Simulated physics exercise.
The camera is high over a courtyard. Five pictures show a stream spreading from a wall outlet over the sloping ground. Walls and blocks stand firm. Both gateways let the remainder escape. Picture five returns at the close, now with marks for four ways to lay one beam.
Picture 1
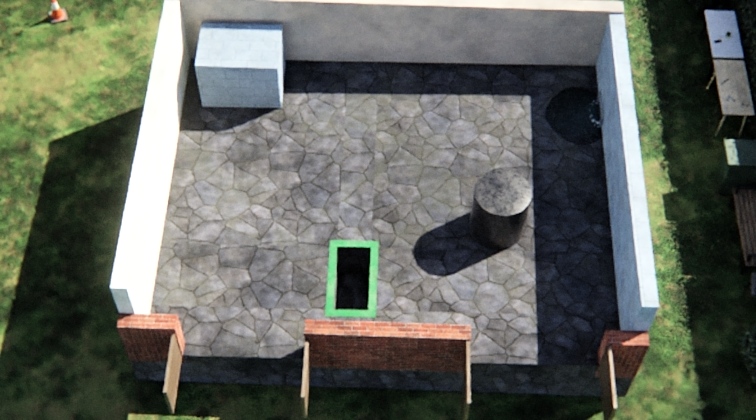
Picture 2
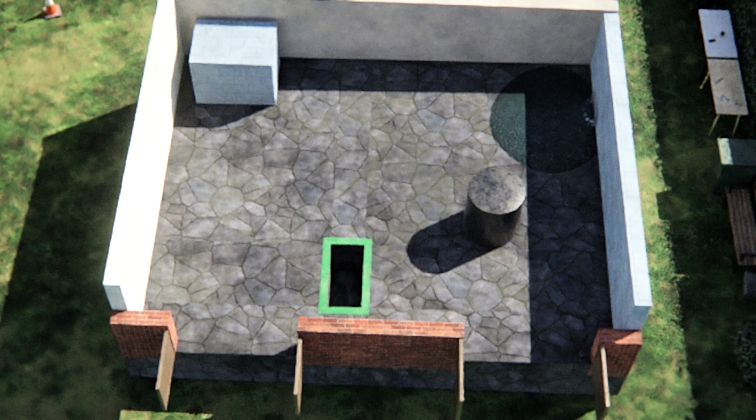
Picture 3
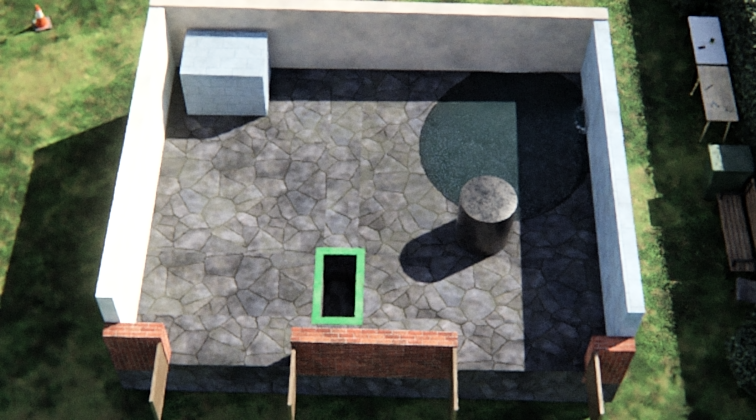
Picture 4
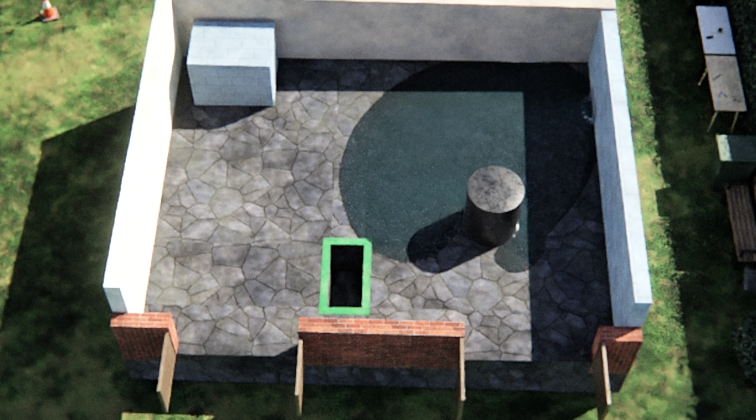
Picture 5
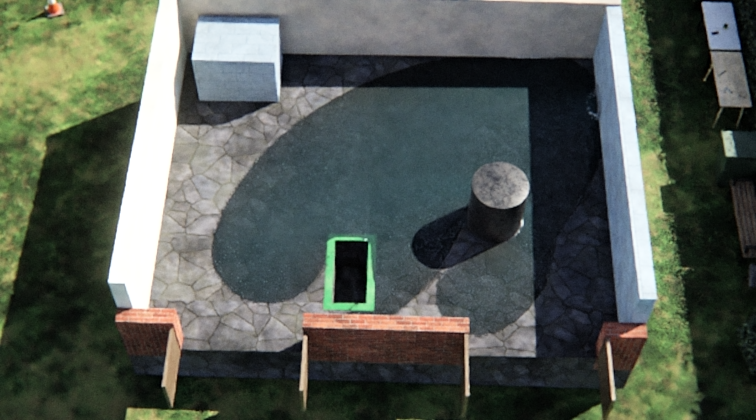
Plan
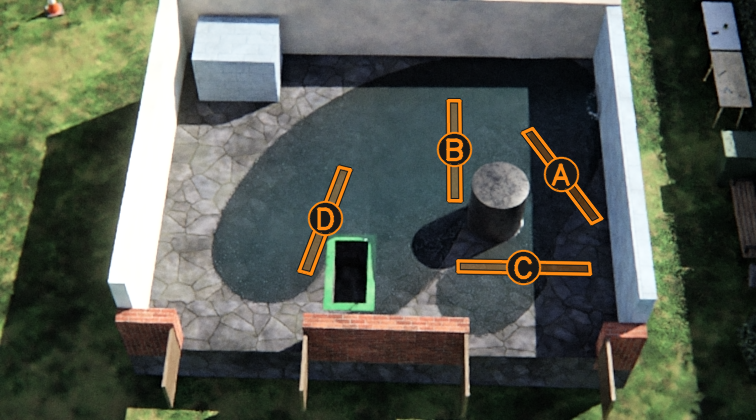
The clip opens on a high view of a walled, stone-paved courtyard with a small dark wet patch by the right wall. The patch spreads left and toward the front, passing around the stone cylinder, until it covers about half the paving and water reaches the green-framed drain pit.
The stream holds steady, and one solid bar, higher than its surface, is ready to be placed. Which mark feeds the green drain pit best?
The best position is D.
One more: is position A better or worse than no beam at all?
Worse.
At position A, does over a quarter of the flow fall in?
No, it does not.
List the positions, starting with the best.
Best to worst: D, C, B, A.
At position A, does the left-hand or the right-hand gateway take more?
The left one.
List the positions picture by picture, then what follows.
The first frame shows outfall at (601, 110); green drain pit at (352, 278); open gate at (246, 344); open gate at (532, 351); front seen at (559, 128), 2 % of the ground wet; green drain pit still dry.
The second frame shows front seen at (509, 150), 8 % of the ground wet; green drain pit still dry.
The third frame shows front seen at (442, 187), 18 % of the ground wet; green drain pit still dry.
The fourth frame shows front seen at (354, 218), 33 % of the ground wet; green drain pit still dry.
The fifth frame shows front seen at (238, 292), 51 % of the ground wet; green drain pit taking water.
On the marked copy, A from (527, 130) to (596, 221); B from (454, 200) to (454, 100); C from (458, 266) to (589, 268); D from (305, 272) to (344, 168).
Choosing A, about 16 % of the stream goes into the green drain pit, about 84 % out by the gates.
Choosing B, about 25 % of the stream goes into the green drain pit, about 74 % out by the gates.
Choosing C, about 38 % of the stream goes into the green drain pit, about 62 % out by the gates.
Choosing D, about 58 % of the stream goes into the green drain pit, about 42 % out by the gates.
